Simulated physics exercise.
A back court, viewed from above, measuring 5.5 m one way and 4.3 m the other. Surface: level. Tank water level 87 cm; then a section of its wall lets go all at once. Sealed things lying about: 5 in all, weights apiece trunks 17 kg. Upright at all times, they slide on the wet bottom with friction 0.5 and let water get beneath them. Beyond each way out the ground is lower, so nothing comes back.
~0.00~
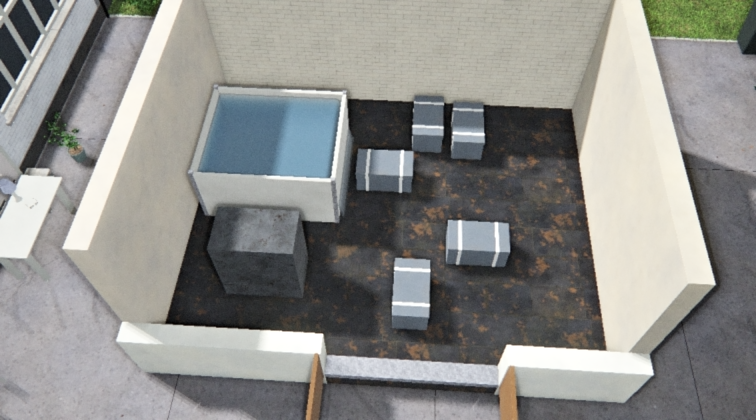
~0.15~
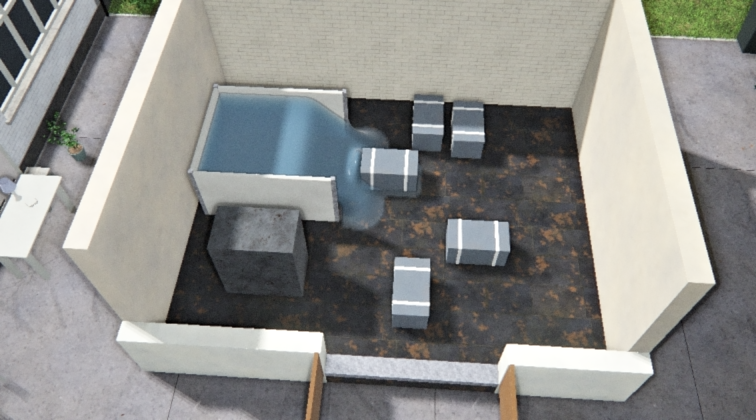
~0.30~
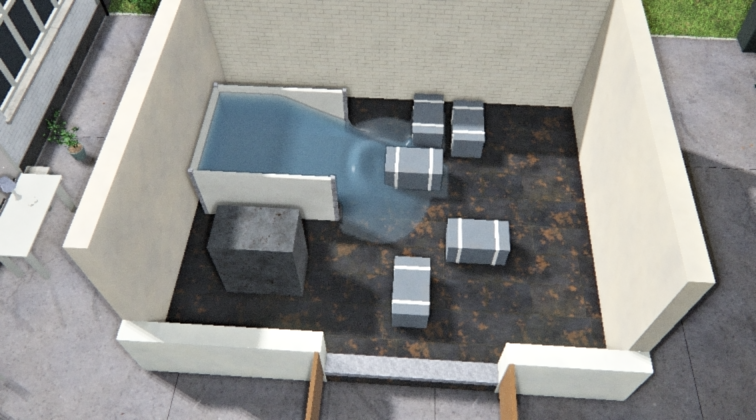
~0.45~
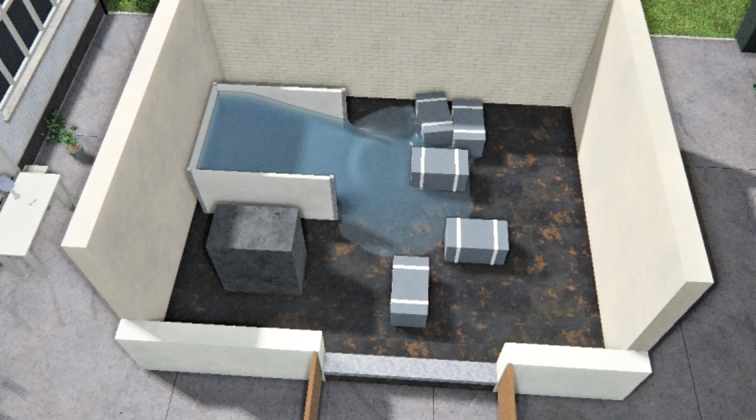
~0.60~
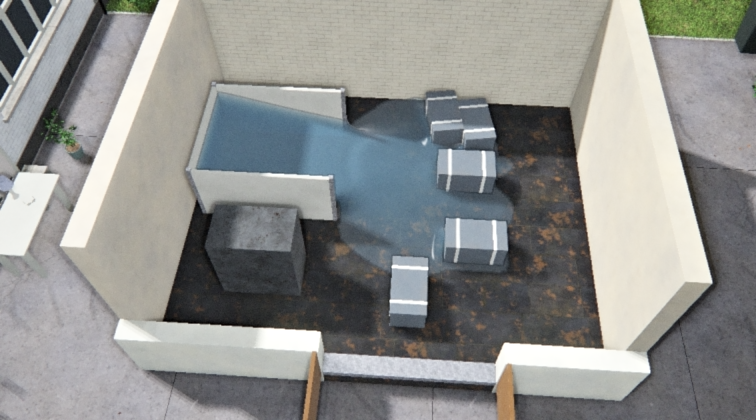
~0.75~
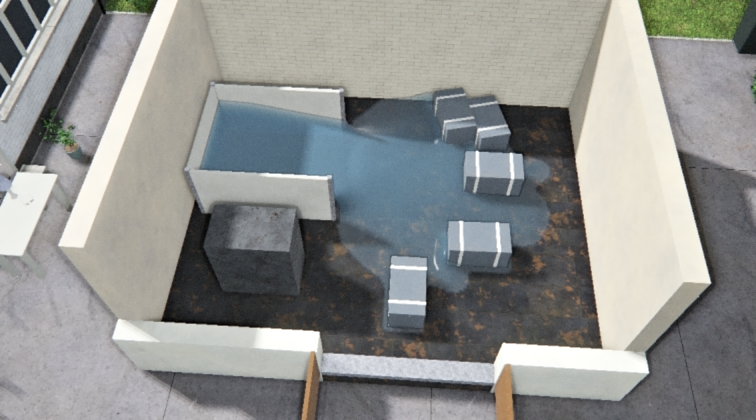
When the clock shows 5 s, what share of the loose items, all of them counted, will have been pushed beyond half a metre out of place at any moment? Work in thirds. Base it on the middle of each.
The share is at least two thirds.
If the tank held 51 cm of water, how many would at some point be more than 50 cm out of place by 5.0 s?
That would give 5.
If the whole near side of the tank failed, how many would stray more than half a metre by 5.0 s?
That would give 2.
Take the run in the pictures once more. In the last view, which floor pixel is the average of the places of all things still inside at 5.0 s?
(390, 243).
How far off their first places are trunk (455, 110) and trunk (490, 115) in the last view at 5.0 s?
In turn: 80 cm, 40 cm.
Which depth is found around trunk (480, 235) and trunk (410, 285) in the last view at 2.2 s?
Close to 25 and 3 centimetres.
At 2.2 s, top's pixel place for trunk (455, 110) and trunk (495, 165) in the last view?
Estimated pixels: (539, 124) and (558, 164).
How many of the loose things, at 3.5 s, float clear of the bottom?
Total: 4.
After 1.1 s 3 of 5 are over 50 cm from their spots; 2 afloat.
After 2.2 s 4 of 5 are over 50 cm from their spots; 4 afloat.
After 3.5 s 3 of 5 are over 50 cm from their spots; 4 afloat.
After 5.0 s 4 of 5 are over 50 cm from their spots, and 5 have been at some point; 5 afloat.
